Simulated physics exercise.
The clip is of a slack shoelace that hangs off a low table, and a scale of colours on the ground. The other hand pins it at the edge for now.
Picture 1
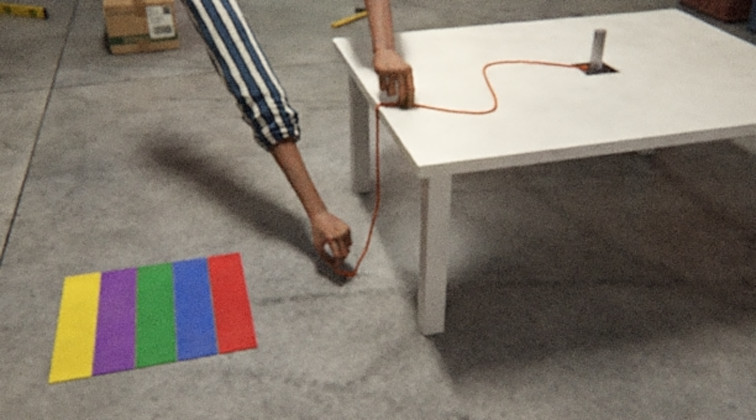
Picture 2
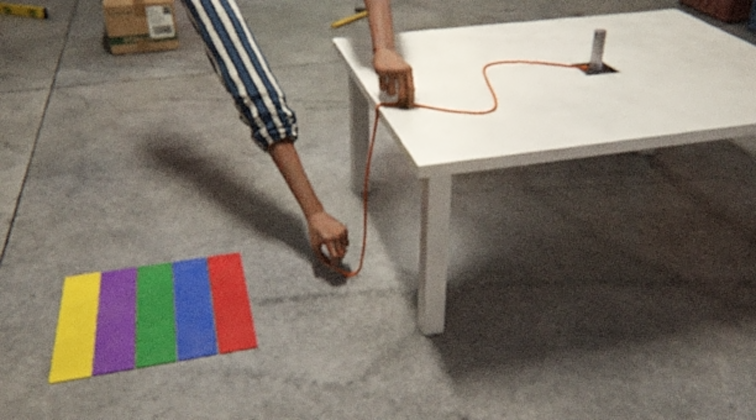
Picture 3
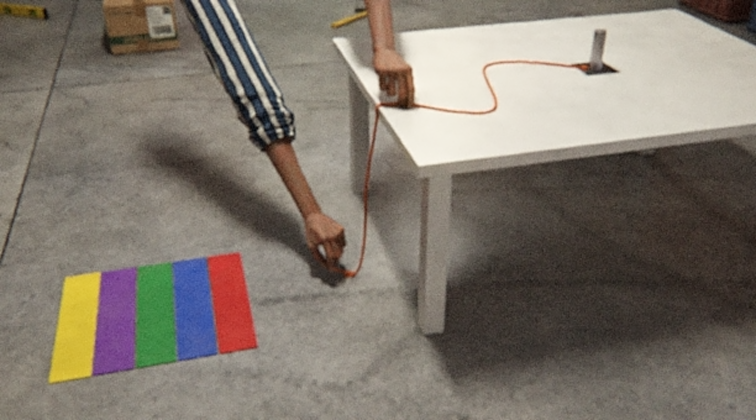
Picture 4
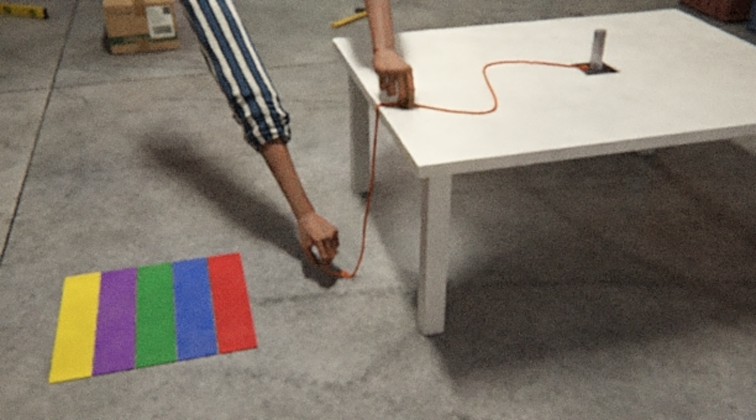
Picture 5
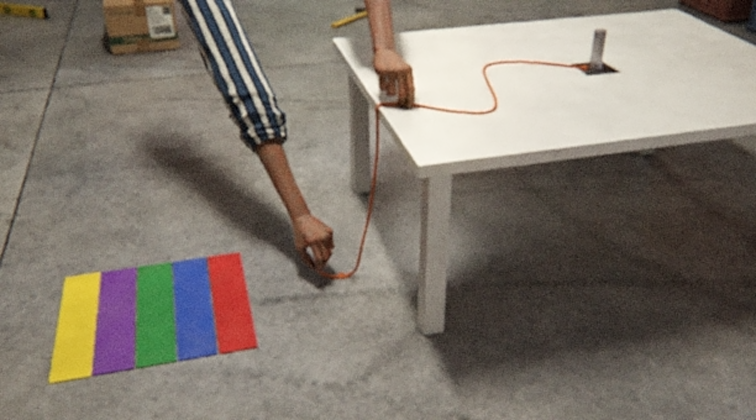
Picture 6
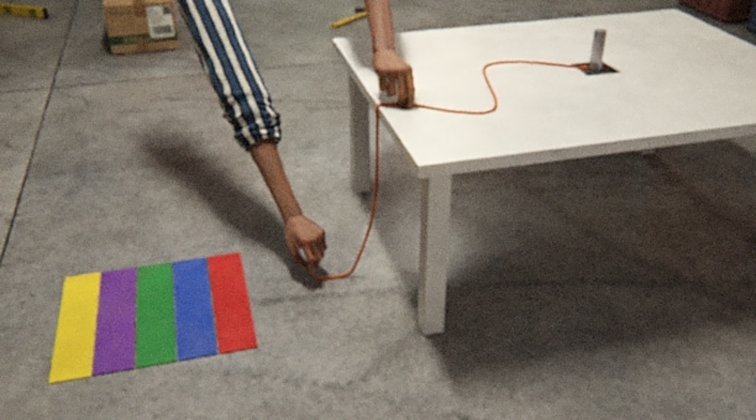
We see one hand pinning a slack orange-red shoelace at the edge of a low white table while another hand, in a striped sleeve, draws its hanging end slightly left near the floor, toward a strip of coloured bands.
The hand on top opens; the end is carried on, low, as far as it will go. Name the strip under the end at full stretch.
The end stops over the yellow strip.
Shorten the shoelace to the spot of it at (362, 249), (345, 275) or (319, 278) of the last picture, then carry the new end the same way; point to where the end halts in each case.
Near (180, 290), (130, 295) and (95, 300).
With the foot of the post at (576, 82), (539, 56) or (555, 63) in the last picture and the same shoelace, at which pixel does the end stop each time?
In that order: (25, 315), (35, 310) and (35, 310).
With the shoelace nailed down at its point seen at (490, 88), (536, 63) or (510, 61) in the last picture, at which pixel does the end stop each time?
In that order: (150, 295), (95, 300) and (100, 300).
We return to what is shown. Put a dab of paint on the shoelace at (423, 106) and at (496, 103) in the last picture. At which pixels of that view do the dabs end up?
The first at (314, 141), the second at (394, 98).
Early on, end near (157, 292); over green.
Midway, end near (105, 300); over purple.
At the end of the slack, end near (72, 305); over yellow. It gets as far as the yellow strip.
